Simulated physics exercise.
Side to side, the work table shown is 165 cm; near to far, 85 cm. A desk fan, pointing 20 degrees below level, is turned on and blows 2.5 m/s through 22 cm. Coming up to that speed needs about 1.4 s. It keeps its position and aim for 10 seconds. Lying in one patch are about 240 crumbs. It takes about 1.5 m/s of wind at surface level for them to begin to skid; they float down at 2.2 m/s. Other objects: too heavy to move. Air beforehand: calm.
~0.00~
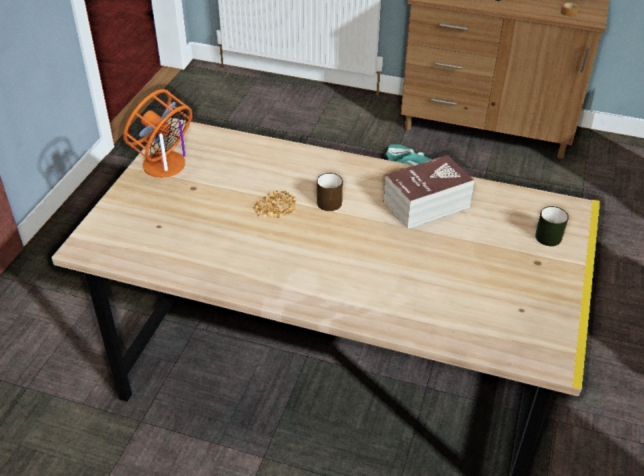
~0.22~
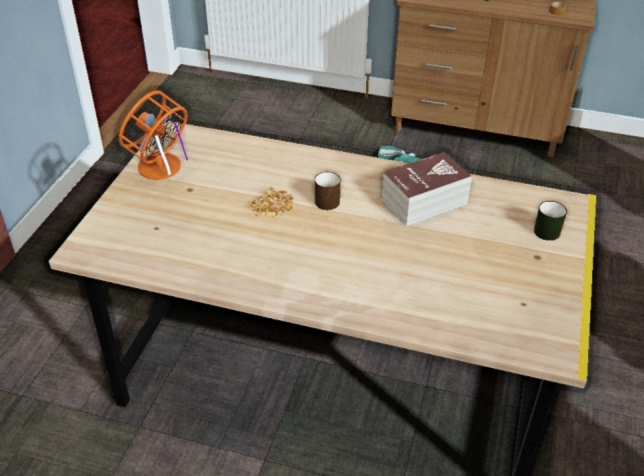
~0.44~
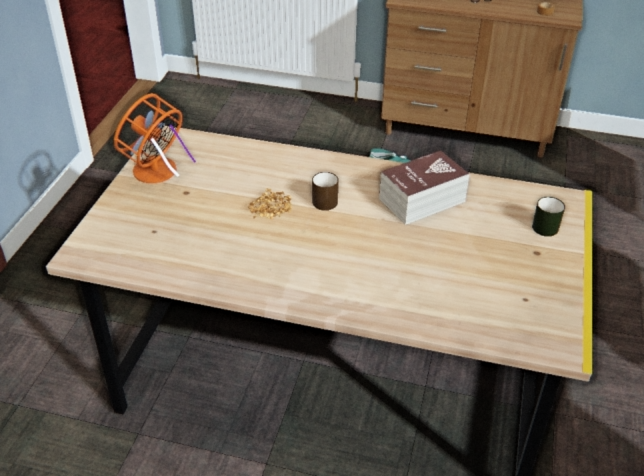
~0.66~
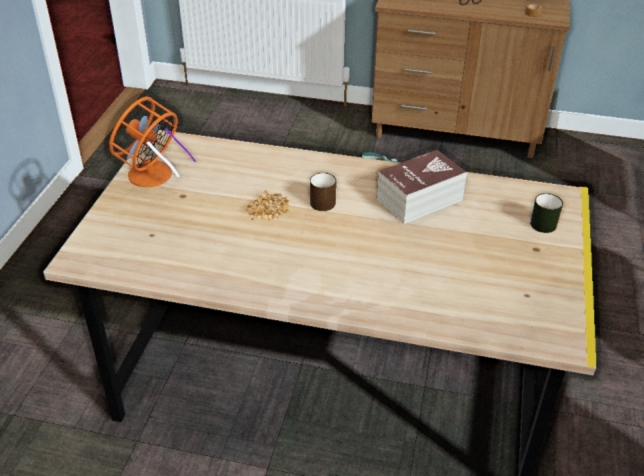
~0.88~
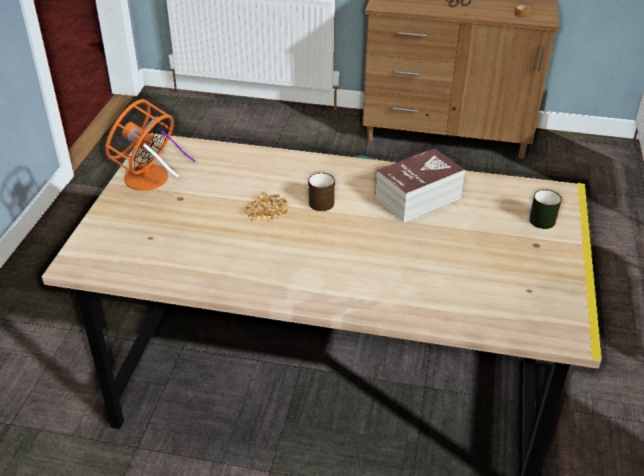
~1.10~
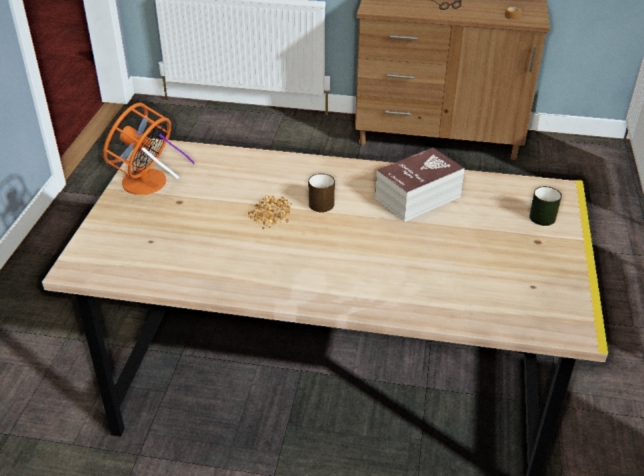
A wooden table holds an orange fan, mugs, books and crumbs, which barely shift last.
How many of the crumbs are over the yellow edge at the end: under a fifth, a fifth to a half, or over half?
The amount goes past half.
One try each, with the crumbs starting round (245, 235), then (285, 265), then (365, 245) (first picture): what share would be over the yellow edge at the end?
0, 0 and 80 in a hundred, respectively.
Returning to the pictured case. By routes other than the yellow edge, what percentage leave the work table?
I would say close to 10 %.
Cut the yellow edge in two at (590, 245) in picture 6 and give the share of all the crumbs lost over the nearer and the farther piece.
Some 80 % nearer, 0 % farther.
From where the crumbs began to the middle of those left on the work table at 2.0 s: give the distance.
It comes to near 90 cm.
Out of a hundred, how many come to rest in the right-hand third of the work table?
Something close to 5 % ends up there.
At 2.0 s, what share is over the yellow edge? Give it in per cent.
I'd put it at some 0 %.
After 2.0 s, 0 % are over the yellow edge; the middle of those still in play is near (525, 288); 3 % have settled or left.
After 3.2 s, 68 % are over the yellow edge; the middle of those still in play is near (388, 241); 79 % have settled or left.
After 5.5 s, 75 % are over the yellow edge; the middle of those still in play is near (335, 219); 87 % have settled or left.
After 10.0 s, at the end, 77 % are over the yellow edge.
